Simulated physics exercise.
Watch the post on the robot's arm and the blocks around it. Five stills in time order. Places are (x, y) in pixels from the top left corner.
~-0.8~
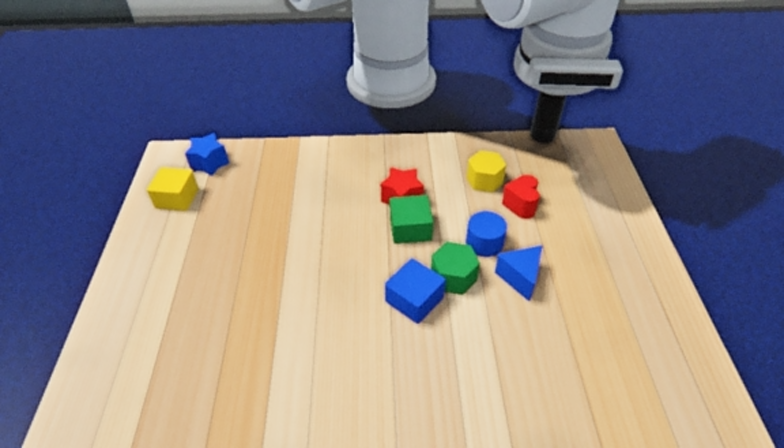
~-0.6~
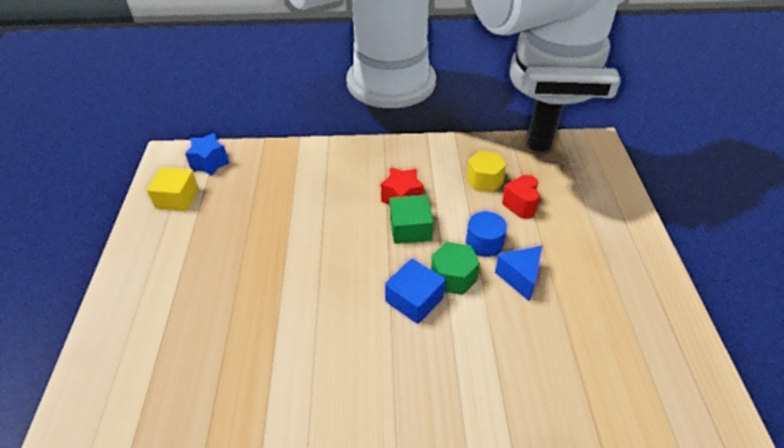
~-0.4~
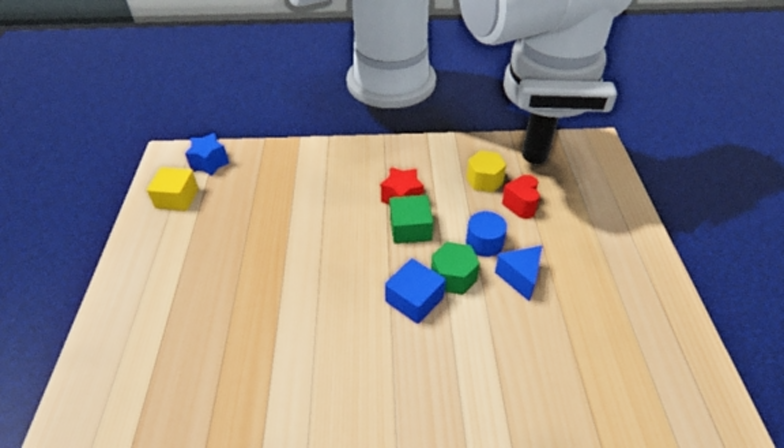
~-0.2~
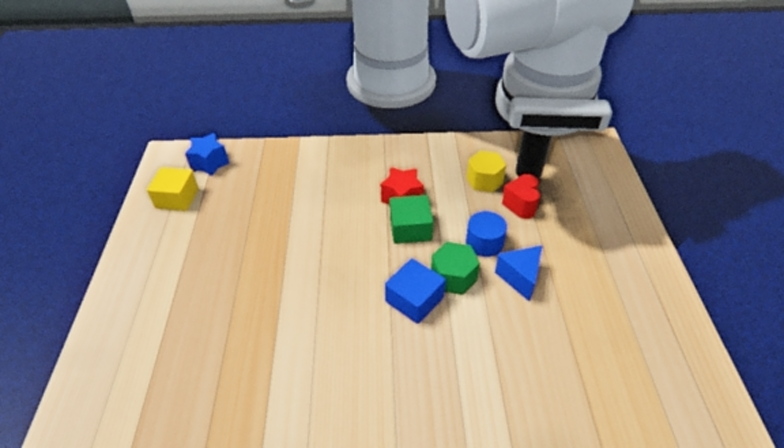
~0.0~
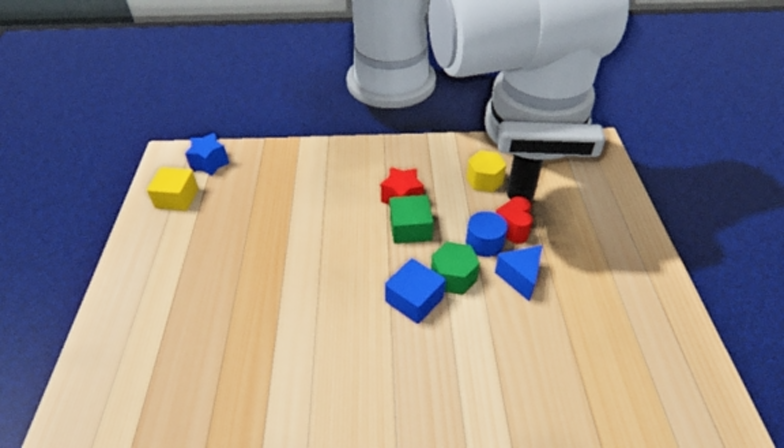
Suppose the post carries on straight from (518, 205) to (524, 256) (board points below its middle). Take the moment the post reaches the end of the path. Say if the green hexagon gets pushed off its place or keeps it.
At the moment the path ends, the green hexagon still stands where it did.
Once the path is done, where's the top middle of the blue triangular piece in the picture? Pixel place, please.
It ends at (524, 285).
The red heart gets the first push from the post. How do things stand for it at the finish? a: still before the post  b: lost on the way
Letter a.
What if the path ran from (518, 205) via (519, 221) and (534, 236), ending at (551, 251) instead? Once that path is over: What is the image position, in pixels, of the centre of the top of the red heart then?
The centre of its top will be at (527, 241).
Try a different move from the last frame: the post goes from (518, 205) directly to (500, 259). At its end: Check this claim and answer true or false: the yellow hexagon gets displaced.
That statement is not accurate.
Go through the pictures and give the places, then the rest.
The first picture shows lower end of the post (543, 137), tops of blocks, green hexagon (456, 258), blue circular block (488, 224), red heart (525, 187), blue triangular piece (525, 260).
The second picture shows post (539, 145), blocks as before.
The third picture shows post (535, 157), blocks as before.
The fourth picture shows post (528, 173), blocks as before.
The fifth picture shows post (520, 195), green hexagon (456, 258), blue circular block (488, 224), red heart (517, 210), blue triangular piece (525, 260).
What follows on the original path. Halfway along, post (524, 220); blue circular block (485, 227); red heart (521, 233), turned 55° clockwise.
At the end, post (526, 246); green hexagon not moved; blue circular block (485, 227); red heart (518, 259), turned 70° clockwise; blue triangular piece (524, 285).
